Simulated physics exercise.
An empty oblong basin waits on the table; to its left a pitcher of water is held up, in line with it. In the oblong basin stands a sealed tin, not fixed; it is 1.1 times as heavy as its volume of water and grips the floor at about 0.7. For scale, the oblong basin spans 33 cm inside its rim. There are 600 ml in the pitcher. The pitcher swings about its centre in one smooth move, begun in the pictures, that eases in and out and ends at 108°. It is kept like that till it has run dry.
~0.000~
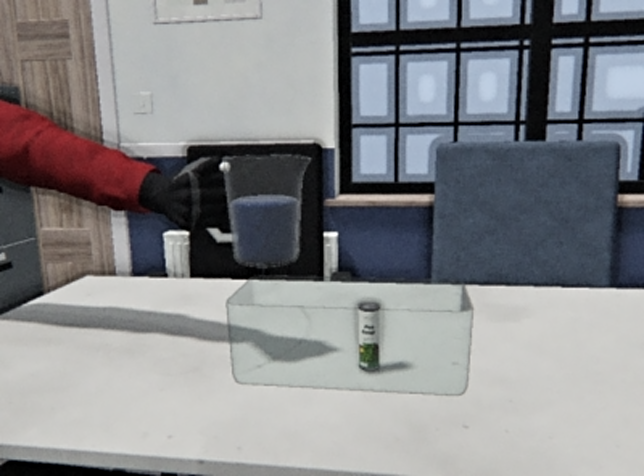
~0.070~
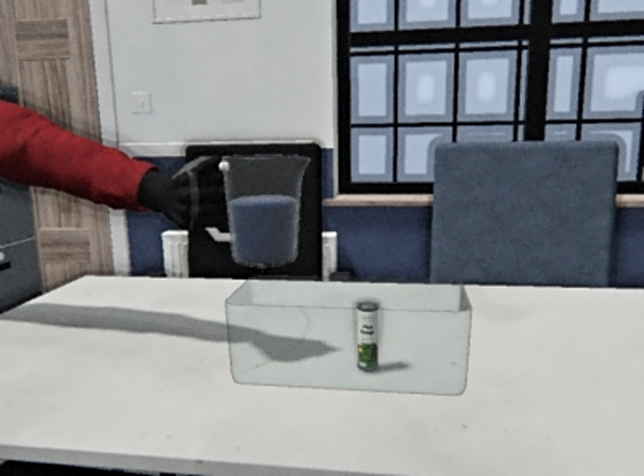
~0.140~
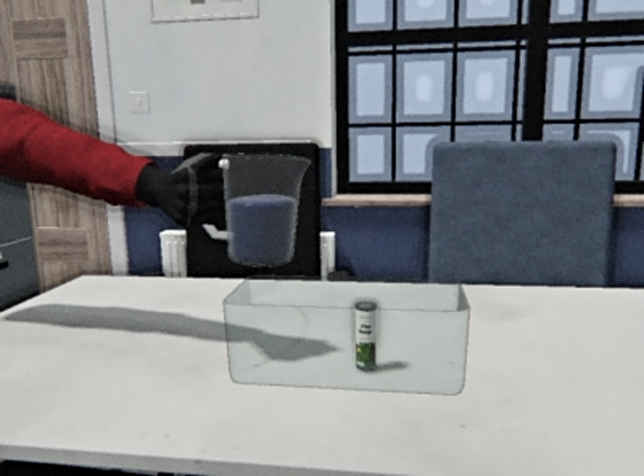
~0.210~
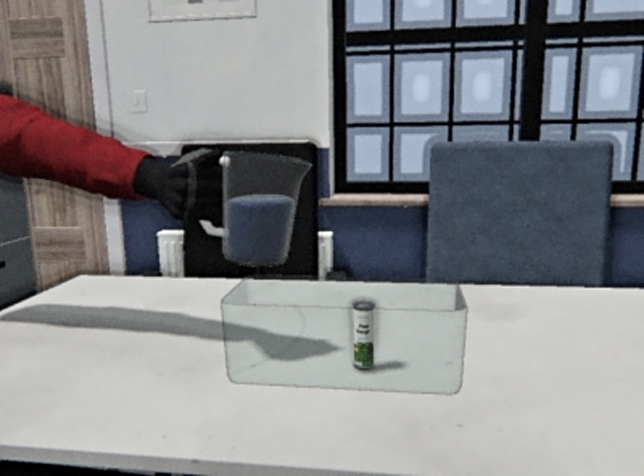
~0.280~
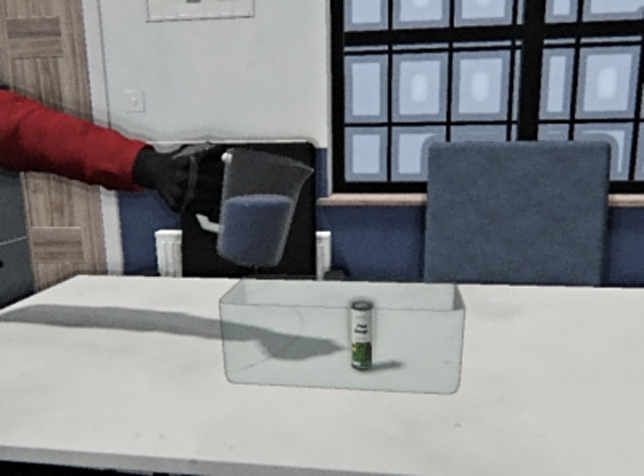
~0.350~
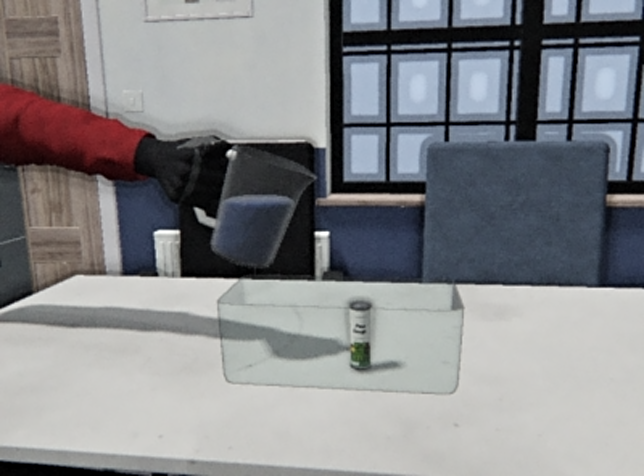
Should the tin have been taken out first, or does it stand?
It topples.
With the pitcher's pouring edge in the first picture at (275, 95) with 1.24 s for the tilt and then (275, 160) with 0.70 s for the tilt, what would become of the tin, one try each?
First it remains upright; then it remains upright.
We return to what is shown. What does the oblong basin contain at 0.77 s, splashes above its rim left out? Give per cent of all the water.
Near 0 in a hundred.
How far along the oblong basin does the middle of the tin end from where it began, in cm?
Some 8.5 cm.
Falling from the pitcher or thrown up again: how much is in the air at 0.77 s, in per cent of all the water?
About 6 per cent.
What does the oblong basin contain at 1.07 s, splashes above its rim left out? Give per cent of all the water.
Some 50 per cent.
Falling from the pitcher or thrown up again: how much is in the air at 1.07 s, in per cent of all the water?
Some 16 per cent.
Then, 0.77 s in, the tilt is 74° and 94 per cent is still to pour; the tin stands where it began.
Then, 1.07 s in, the tilt is 103° and 33 per cent is still to pour; the tin stands where it began.
Then, 1.39 s in, the tilt is 108° and 2 per cent is still to pour; the tin lies on its side.
Then, 1.74 s in, the tilt is 108° and 0 per cent is still to pour; the tin lies on its side.
Finally, the tin lies on its side.
